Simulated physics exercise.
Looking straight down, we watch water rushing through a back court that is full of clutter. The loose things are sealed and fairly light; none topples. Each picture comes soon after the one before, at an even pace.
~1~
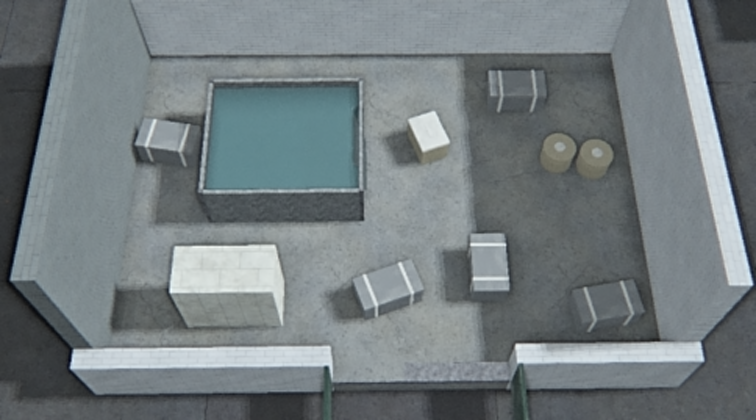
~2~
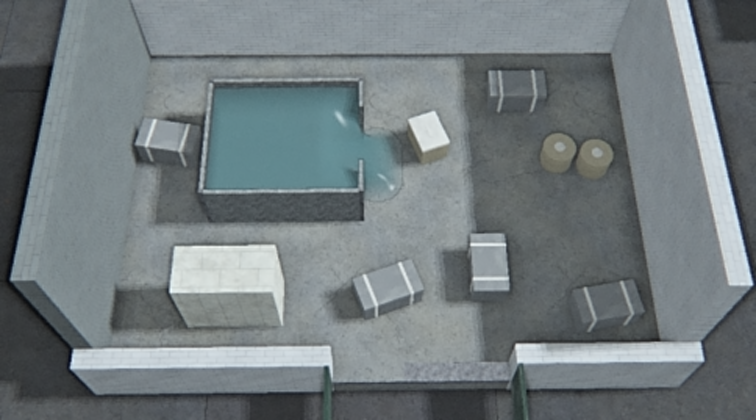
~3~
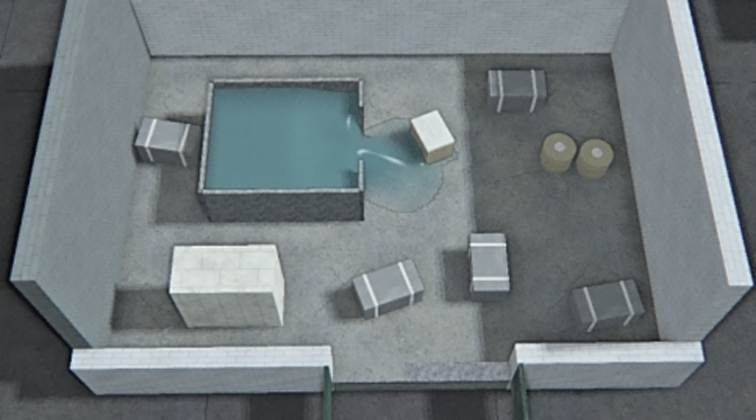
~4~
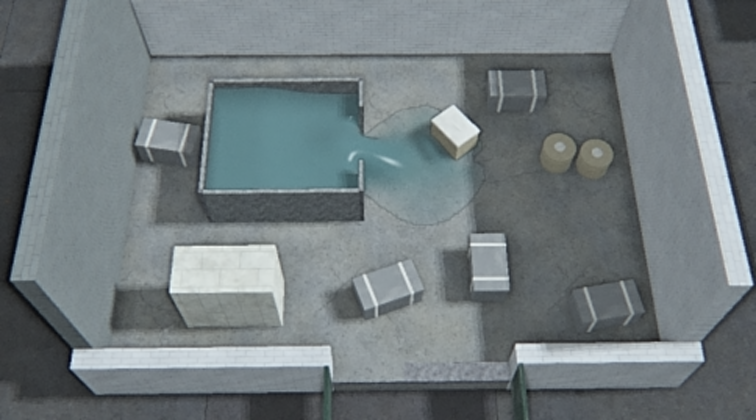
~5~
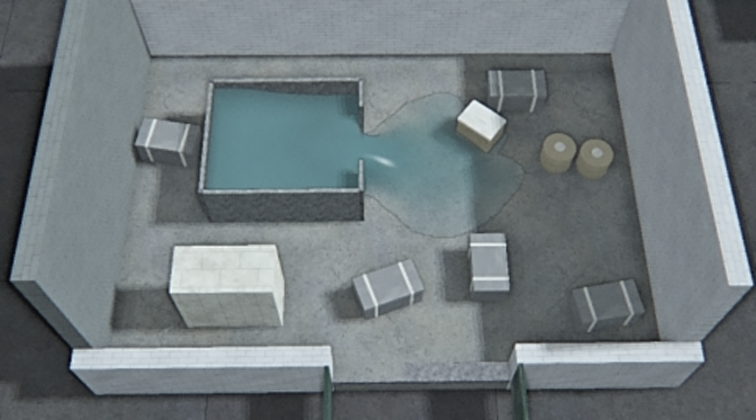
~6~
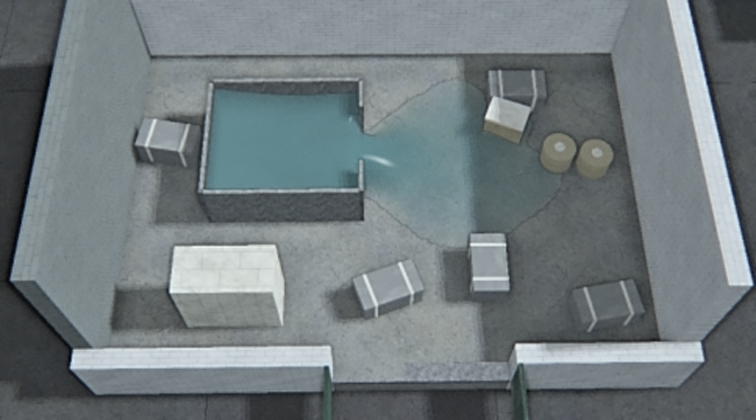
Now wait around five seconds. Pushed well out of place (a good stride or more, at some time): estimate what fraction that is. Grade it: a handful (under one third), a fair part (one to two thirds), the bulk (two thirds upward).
A fair part.
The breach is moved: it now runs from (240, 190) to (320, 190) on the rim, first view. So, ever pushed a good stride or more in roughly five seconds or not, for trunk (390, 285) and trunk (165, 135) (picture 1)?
Going one by one, the first made the full stretch and the second made the full stretch.
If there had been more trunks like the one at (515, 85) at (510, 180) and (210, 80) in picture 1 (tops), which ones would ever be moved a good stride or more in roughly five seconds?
I'd say got there for the first, then never got there for the second.
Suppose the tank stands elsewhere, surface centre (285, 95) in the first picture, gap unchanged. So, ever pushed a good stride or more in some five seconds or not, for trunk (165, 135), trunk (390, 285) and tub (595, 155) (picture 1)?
The first: Did not travel far; the second: Did not travel far; the third: Travelled far enough.
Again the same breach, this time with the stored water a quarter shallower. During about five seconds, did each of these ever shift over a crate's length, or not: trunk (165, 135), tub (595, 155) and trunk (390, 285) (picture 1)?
Taking them as listed - a shorter distance for the first, the full distance for the second, a shorter distance for the third.
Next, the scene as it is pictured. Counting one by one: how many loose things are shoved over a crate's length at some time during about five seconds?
5 in all.
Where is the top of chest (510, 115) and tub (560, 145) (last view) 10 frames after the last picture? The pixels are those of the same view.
The first top is near (616, 88) and the second near (611, 121).
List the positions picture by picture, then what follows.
In the first picture, a chest at (428, 131), on the bottom; a trunk at (517, 83) rests on the ground; 0 of 8 have shifted.
In the second picture, a chest at (428, 131) rests on the ground; a trunk at (517, 83) rests on the ground; 0 of 8 have shifted.
In the third picture, a chest at (432, 130) rests on the ground, close to its start; a trunk at (517, 83), on the bottom; 1 of 8 have shifted.
In the fourth picture, a chest at (455, 125), on the bottom, a stride from its start; a trunk at (517, 83), on the bottom; 1 of 8 have shifted.
In the fifth picture, a chest at (482, 119), on the bottom, a stride from its start; a trunk at (517, 83), on the bottom; 1 of 8 have shifted.
In the sixth picture, a chest at (508, 113) rests on the ground, a stride from its start; a trunk at (517, 83), on the bottom; 1 of 8 have shifted.
A moment on, 1 of 8 are well off their spots; 0 afloat.
Next, 3 of 8 are well off their spots; 4 afloat.
Later, 5 of 8 are well off their spots; 4 afloat.
In the end, 5 of 8 are well off their spots, and 5 have been at some point; 4 afloat.
